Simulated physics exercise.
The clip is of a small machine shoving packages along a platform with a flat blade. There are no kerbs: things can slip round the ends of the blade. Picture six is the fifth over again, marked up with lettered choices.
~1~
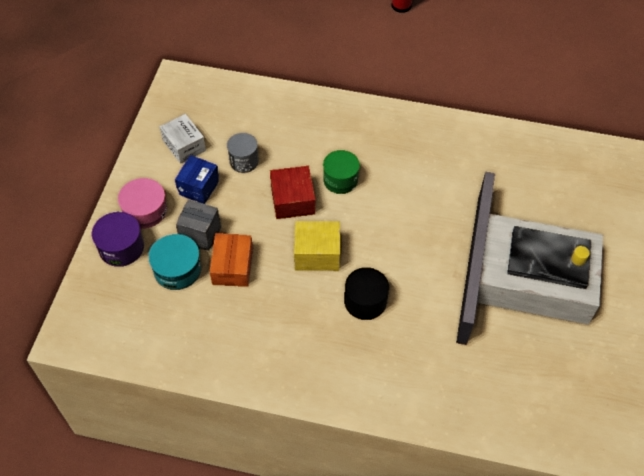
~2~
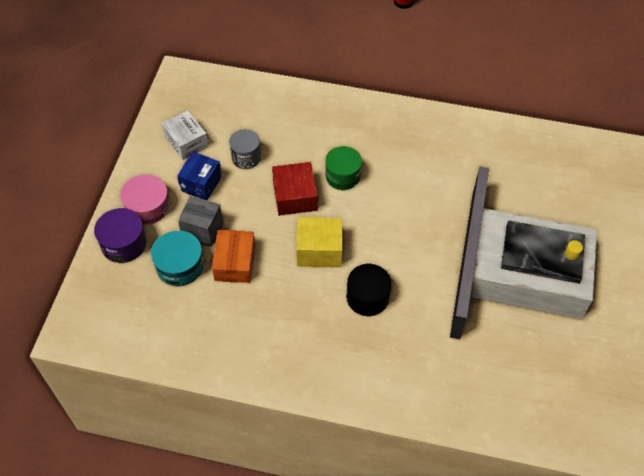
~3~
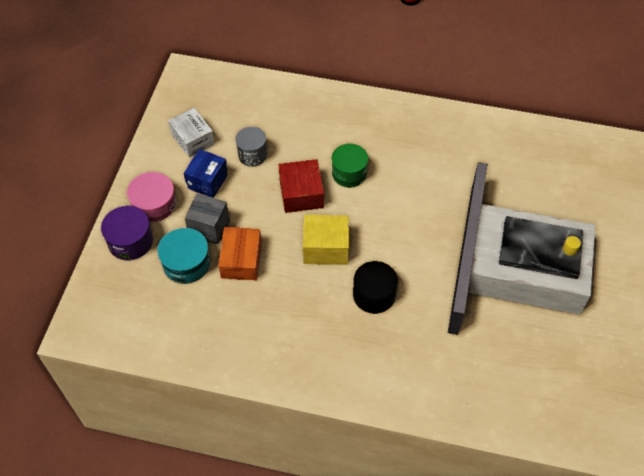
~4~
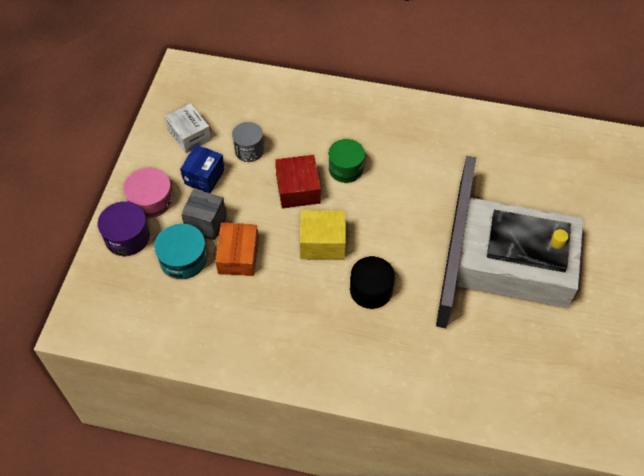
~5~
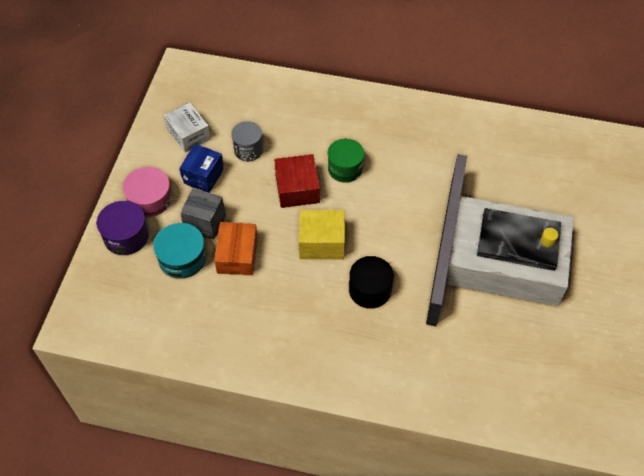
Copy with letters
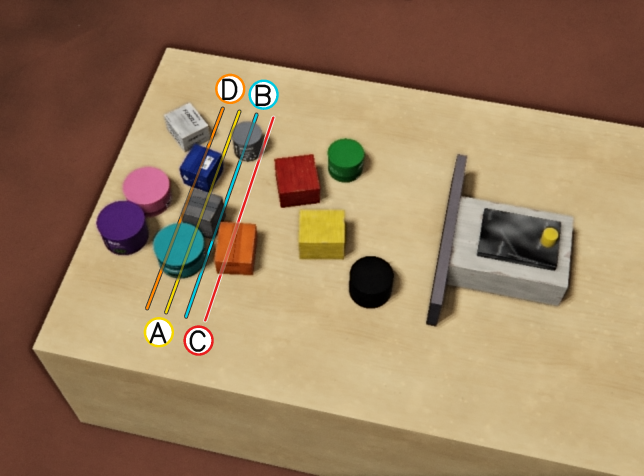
In this clip, colourful blocks and cylinders sit still on the left of a pale wooden platform while a small grey machine with a flat upright blade creeps slightly left toward them, touching none, as the view shifts a little.
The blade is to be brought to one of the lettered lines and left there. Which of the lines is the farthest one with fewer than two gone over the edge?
Stop at A.
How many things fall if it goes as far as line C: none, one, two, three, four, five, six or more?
By then, none.
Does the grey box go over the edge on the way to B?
By then, no.
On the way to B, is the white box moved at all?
By then, yes.
On the marked copy, A at (206, 204); B at (224, 208); C at (242, 211); D at (188, 201).
Taking A. A third of the way, robot (420, 220); black canister (318, 272); purple pail (124, 229).
Two thirds of the way, robot (331, 203); purple pail (112, 226); turquoise pail (147, 250).
When it is over, robot (264, 190); turquoise pail (67, 263); pink pail (112, 180); none fallen.
As for the rest, B is within the limit but short; C is within the limit but short; D drops three.
